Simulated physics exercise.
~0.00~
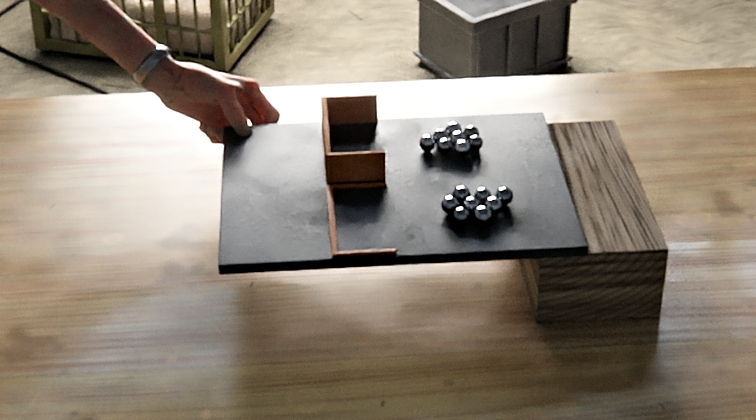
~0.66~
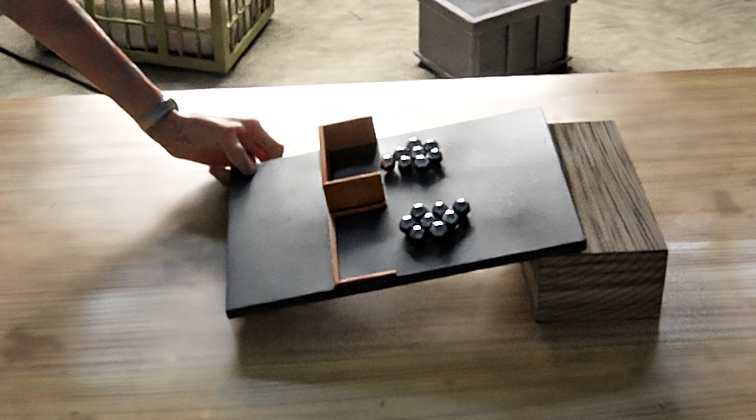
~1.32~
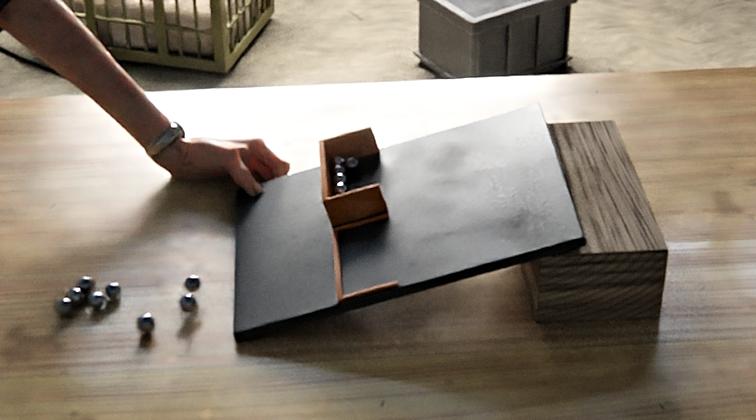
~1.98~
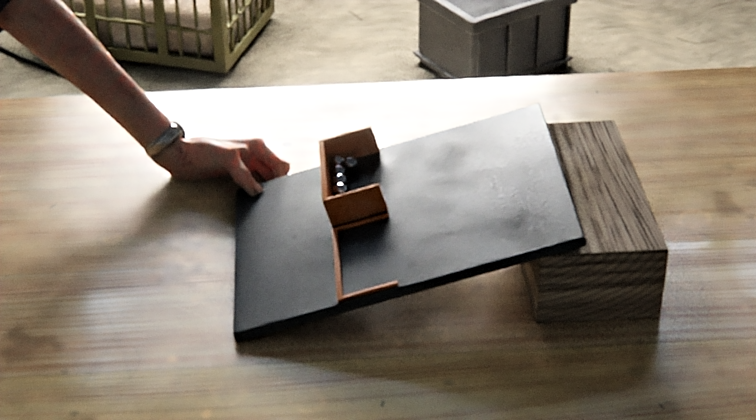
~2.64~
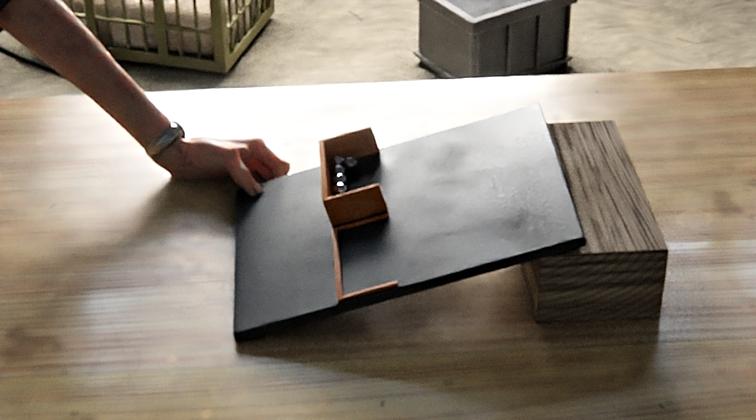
A dark board, its right end resting on a wooden block, is held at its left end by a hand on a pale wooden table, seen from slightly above. Two orange-brown barriers stand on it, each with a heap of shiny dark balls to its right. The hand lowers the left end, and both heaps move left down the slope. The front balls get past their low barrier and scatter onto the table at left, then pass from sight. The back balls gather inside their taller barrier and stay there, the board resting tilted under the hand.
